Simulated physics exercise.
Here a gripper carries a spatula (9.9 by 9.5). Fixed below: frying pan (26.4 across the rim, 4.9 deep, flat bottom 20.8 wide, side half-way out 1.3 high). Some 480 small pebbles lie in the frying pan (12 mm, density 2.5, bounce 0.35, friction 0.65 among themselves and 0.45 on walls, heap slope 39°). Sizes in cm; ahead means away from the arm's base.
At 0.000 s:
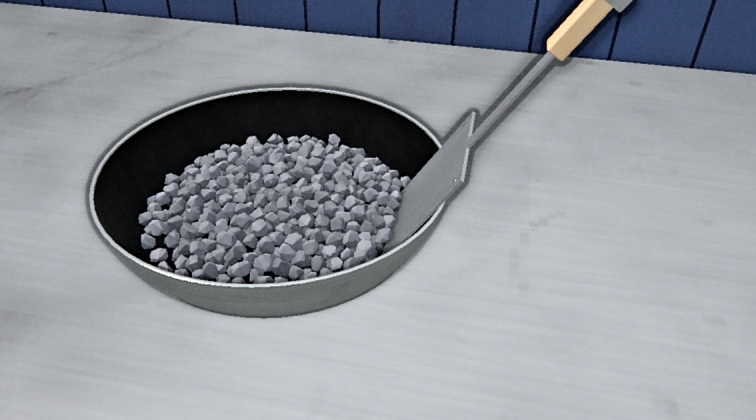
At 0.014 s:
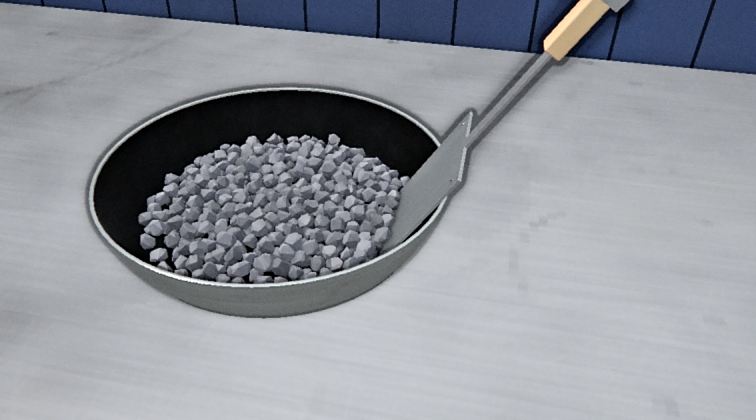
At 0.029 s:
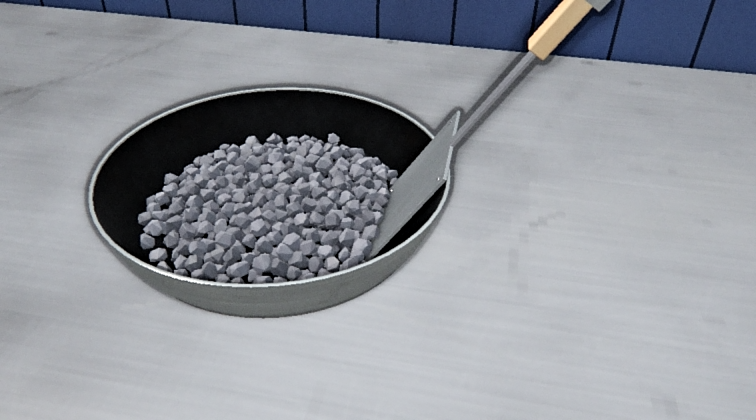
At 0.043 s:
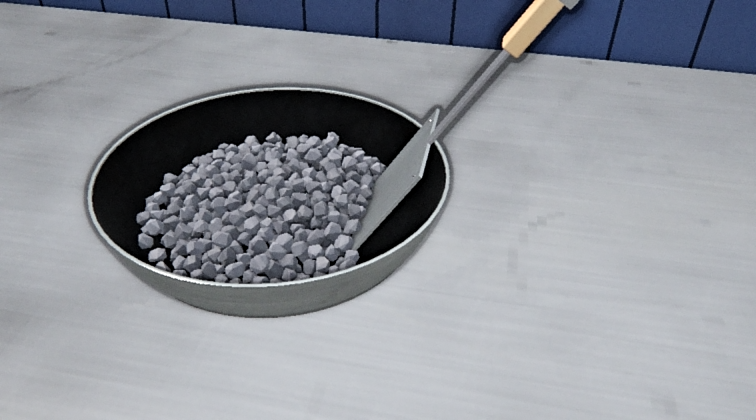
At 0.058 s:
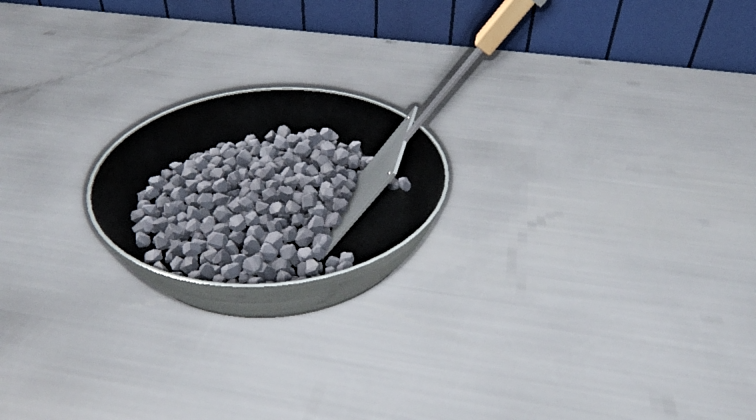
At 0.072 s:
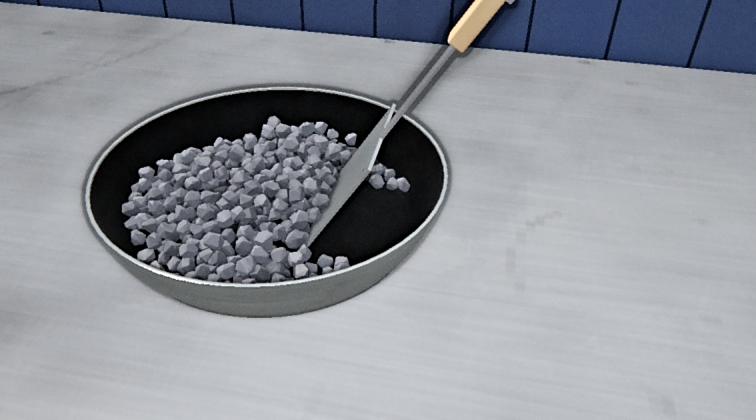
A spatula slides left through a frying pan, pushing the heap of small gray pebbles aside.
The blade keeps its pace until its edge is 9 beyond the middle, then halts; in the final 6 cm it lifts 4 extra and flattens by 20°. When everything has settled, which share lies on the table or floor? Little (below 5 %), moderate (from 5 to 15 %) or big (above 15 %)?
On the table or floor the share is big, above 15 %.
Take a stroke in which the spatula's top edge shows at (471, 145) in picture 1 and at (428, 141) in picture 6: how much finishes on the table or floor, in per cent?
Some 10 per cent.
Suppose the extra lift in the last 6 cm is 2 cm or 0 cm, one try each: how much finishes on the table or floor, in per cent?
About 25 and 10 per cent.
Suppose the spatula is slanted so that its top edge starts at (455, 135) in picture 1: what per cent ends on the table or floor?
About 30 per cent.
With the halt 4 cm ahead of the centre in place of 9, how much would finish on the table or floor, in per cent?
In that case some 15 per cent.
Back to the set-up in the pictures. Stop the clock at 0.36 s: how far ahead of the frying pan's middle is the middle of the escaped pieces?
Some 22 cm.
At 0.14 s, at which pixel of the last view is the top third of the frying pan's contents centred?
At about (199, 164).
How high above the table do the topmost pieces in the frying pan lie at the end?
About 5.5 cm.
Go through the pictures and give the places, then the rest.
In the first picture, the spatula top edge at (469, 144), sloping 58°; upper third of the load around (283, 191), from x 145 to 405, top at y 140; 479 in the frying pan.
In the second picture, the spatula top edge at (466, 143), sloping 58°; upper third of the load around (283, 191), from x 145 to 405, top at y 140.
In the third picture, the spatula top edge at (453, 142), sloping 58°; upper third of the load around (287, 192), from x 145 to 405, top at y 140.
In the fourth picture, the spatula top edge at (430, 140), sloping 58°; upper third of the load around (285, 189), from x 145 to 405, top at y 140.
In the fifth picture, the spatula top edge at (407, 137), sloping 58°; upper third of the load around (278, 182), from x 140 to 405, top at y 135.
In the sixth picture, the spatula top edge at (383, 134), sloping 58°; upper third of the load around (267, 177), from x 130 to 405, top at y 125; 479 in the frying pan.
After 0.11 s, sloping 58°, highest piece 7 above the table; 479 in the frying pan.
After 0.14 s, sloping 52°, highest piece 7 above the table; 479 in the frying pan.
After 0.36 s, sloping 38°, highest piece 23 above the table; 347 in the frying pan, 66 on the table or floor, 66 on the blade or in flight.
After 1.41 s, sloping 38°, highest piece 5 above the table; 347 in the frying pan, 132 on the table or floor.
In the end, 347 in the frying pan, 132 on the table or floor. That is 28 % on the table or floor.
